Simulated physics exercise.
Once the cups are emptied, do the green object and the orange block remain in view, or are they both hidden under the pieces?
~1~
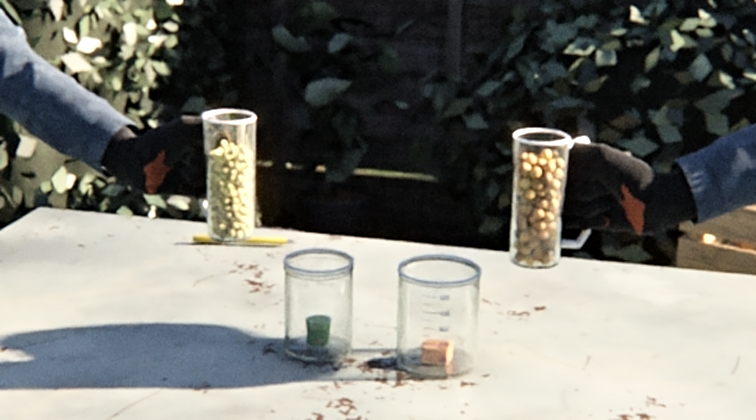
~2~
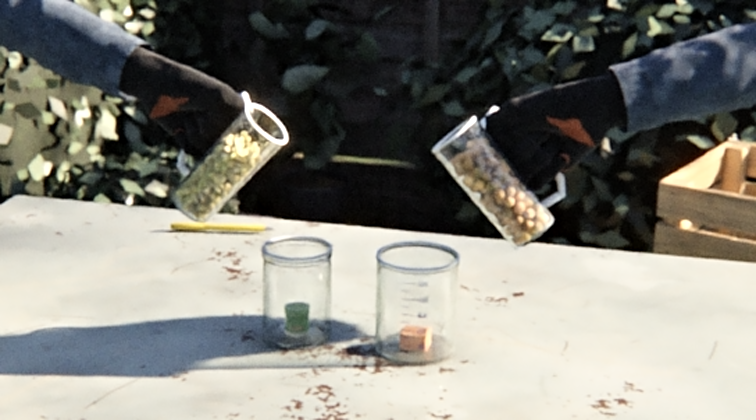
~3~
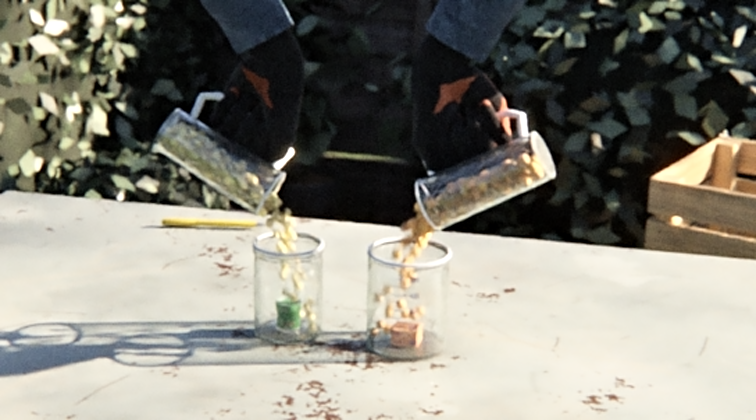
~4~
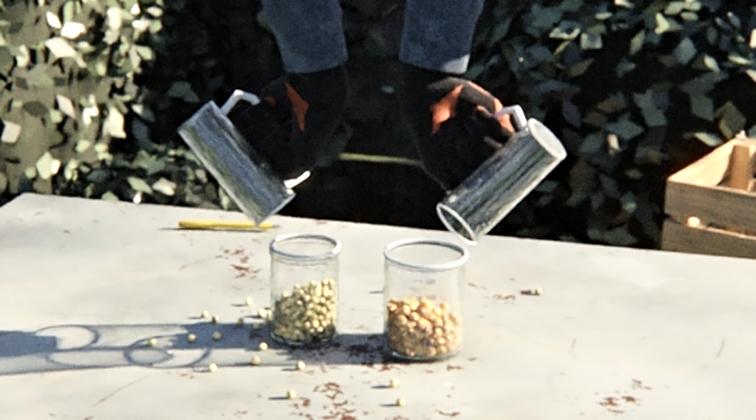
Both are hidden, with the green object in the left container and the orange block in the right one covered by the poured pieces.
